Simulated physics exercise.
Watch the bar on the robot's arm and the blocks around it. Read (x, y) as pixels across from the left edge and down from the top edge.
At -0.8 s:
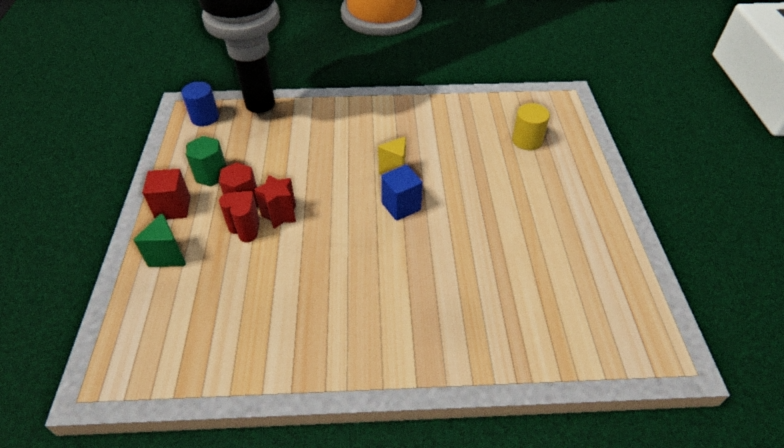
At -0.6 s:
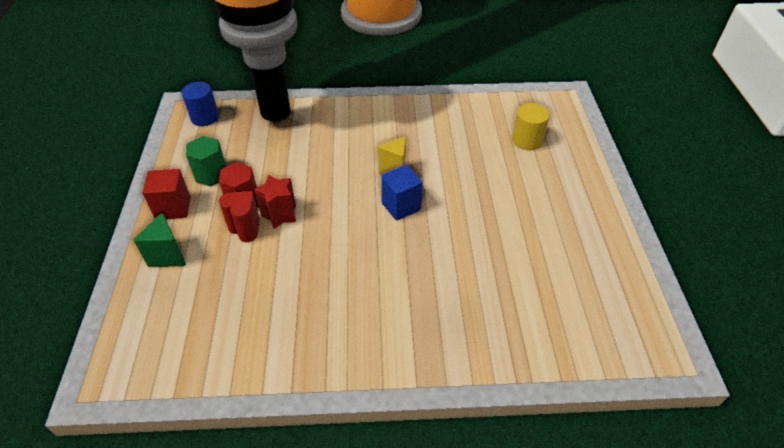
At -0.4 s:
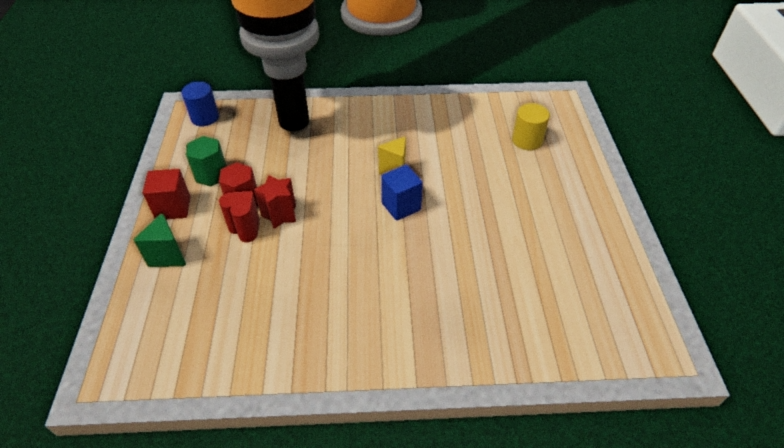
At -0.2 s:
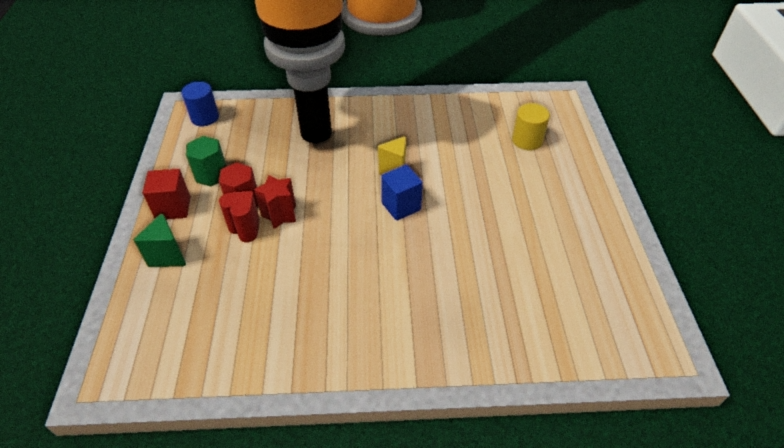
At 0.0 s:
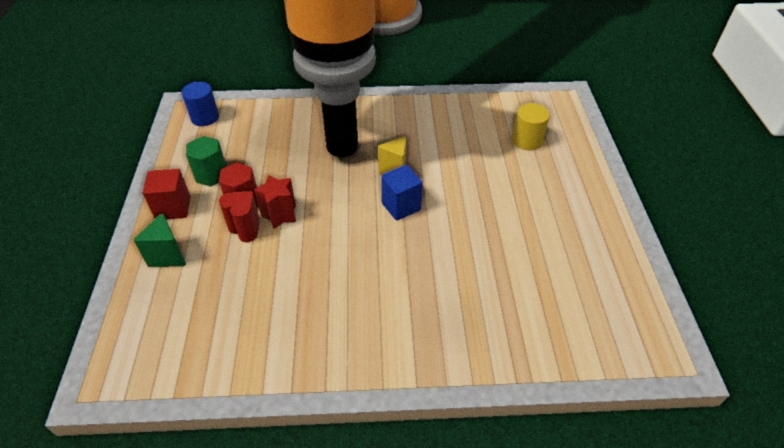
A pale striped wooden board with a grey rim lies on a dark green surface, seen from above at an angle by a still camera. Red, green and blue blocks cluster at the left, a small yellow triangular block and a blue cube sit near the middle, and a yellow cylinder stands at upper right. A robot arm's black bar moves steadily rightward and slightly nearer, approaching the yellow triangular block, while every block stays still.
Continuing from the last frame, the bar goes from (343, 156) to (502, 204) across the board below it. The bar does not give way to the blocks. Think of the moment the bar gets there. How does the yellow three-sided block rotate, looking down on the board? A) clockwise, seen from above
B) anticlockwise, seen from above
B - anticlockwise, seen from above.
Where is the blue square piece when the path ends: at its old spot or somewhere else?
Same place.
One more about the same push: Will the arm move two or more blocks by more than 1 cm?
That would be a no.
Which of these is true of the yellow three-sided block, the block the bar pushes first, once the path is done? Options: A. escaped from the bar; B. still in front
Option B.
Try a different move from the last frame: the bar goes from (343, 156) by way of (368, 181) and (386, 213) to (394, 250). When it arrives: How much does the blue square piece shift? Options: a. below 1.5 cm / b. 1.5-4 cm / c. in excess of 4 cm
b.
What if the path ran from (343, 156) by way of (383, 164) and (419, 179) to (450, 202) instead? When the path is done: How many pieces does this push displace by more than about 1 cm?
The push will move one block.
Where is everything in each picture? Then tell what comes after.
Lower end of the bar (260, 104), tops of blocks, yellow three-sided block (395, 145), blue square piece (402, 178), in the first picture.
Bar (276, 112), blocks as before, in the second picture.
Bar (294, 122), blocks as before, in the third picture.
Bar (316, 133), blocks as before, in the fourth picture.
Bar (342, 147), yellow three-sided block (395, 145), blue square piece (402, 178), in the fifth picture.
The first path, step by step. One third of the way, bar (395, 162); yellow three-sided block (418, 153), turned 30° anticlockwise.
Two thirds of the way, bar (447, 178); yellow three-sided block (473, 170), turned 20° anticlockwise.
At the end, bar (504, 195); yellow three-sided block (532, 189), turned 20° anticlockwise; blue square piece not moved.
